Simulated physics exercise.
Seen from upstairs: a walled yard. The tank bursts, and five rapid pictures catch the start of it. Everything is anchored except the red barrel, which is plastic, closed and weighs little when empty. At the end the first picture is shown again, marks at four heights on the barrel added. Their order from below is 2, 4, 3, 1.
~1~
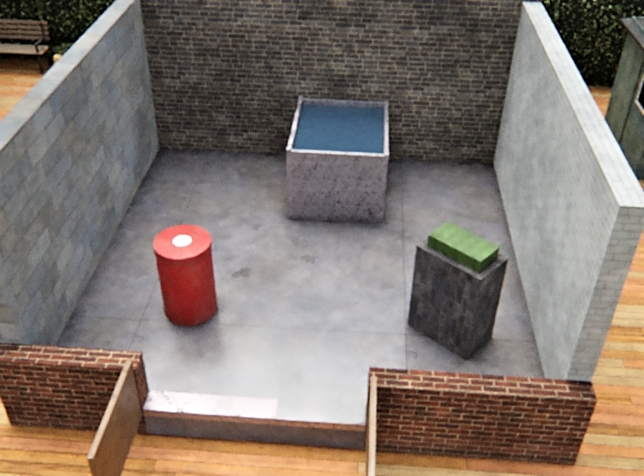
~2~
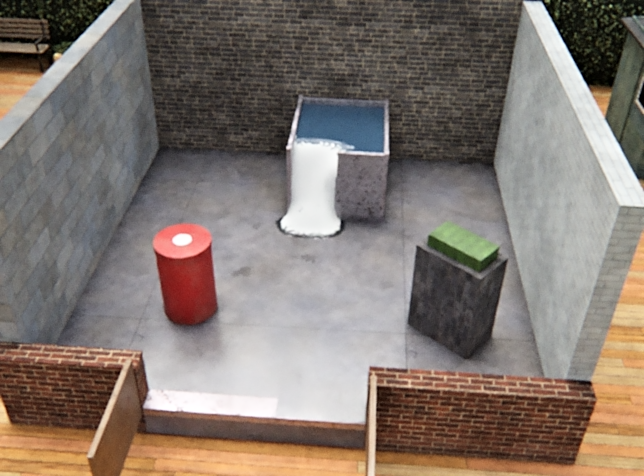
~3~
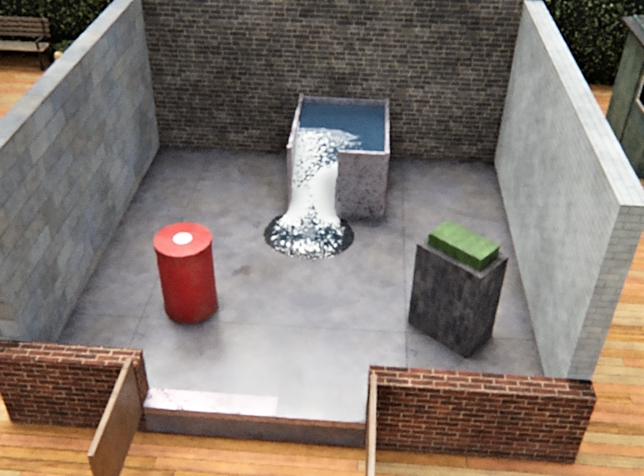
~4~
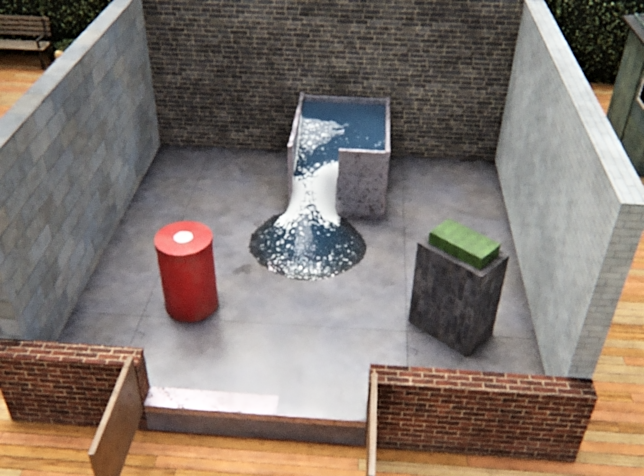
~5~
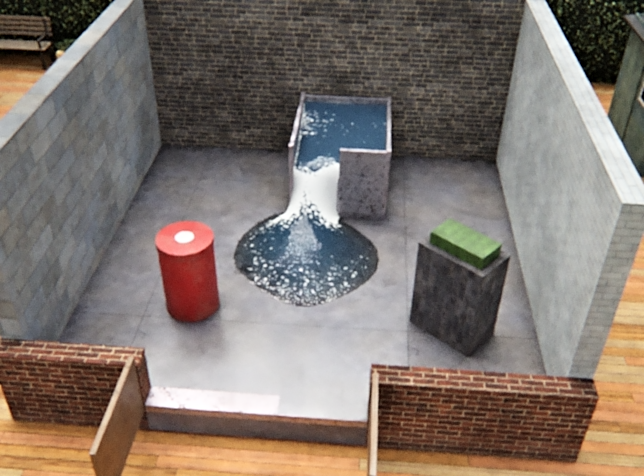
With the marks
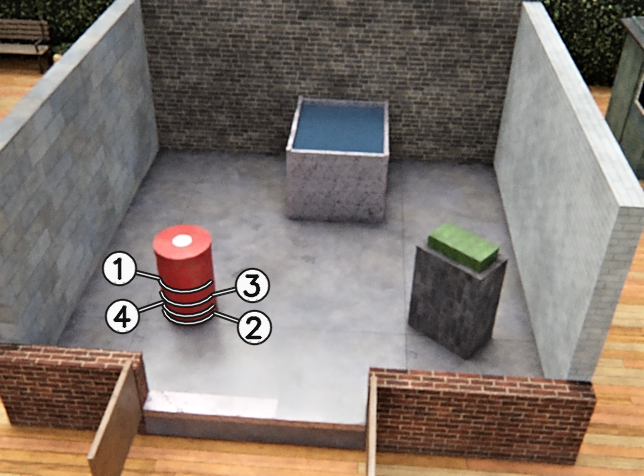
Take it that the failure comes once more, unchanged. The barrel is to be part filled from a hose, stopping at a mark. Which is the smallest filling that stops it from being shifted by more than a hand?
Go for 3.
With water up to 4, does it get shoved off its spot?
Yes, it does.
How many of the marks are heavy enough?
Two.
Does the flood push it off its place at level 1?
No, that is safe.
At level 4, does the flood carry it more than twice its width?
No, less.
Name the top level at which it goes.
4.
In white, 1 at (181, 291); 2 at (185, 323); 3 at (182, 305); 4 at (184, 316); from the bottom up 2, 4, 3, 1.
Choosing 1, it does not move.
Choosing 2, it is pushed about twice its own width away.
Choosing 3, it does not move.
Choosing 4, it is pushed about its own width away.
